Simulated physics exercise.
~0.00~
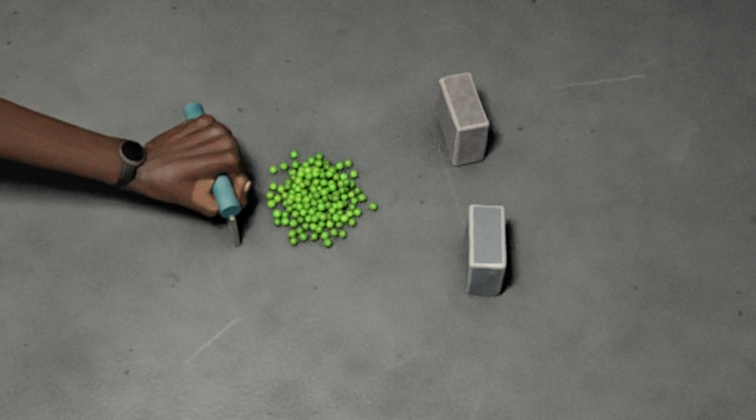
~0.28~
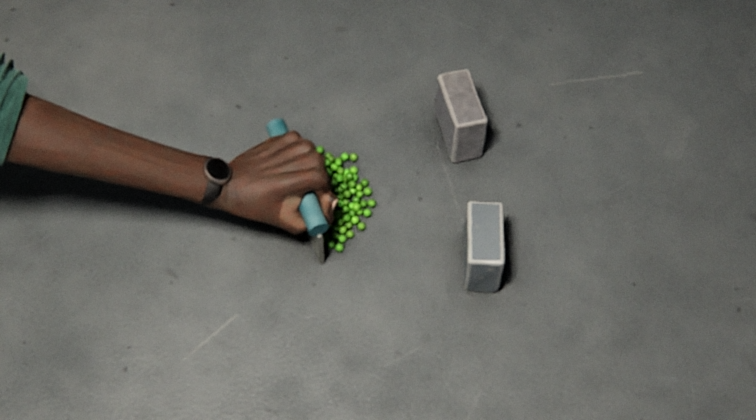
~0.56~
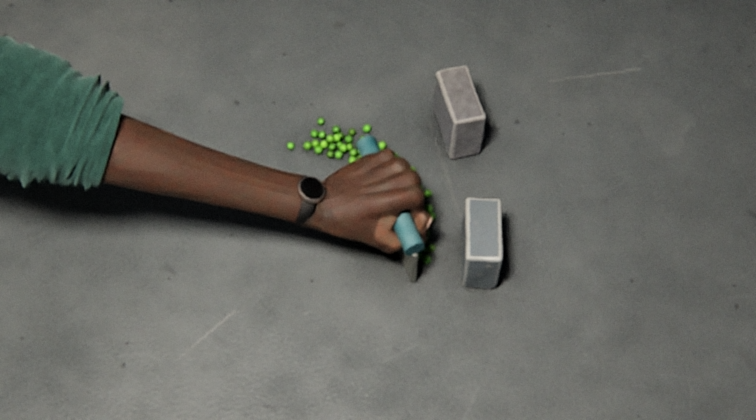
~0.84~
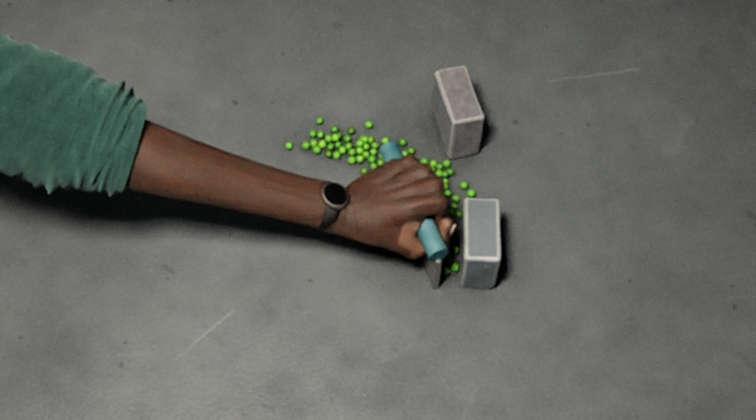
On a gray surface, a hand pushes green peas rightward, leaving most before two blocks.
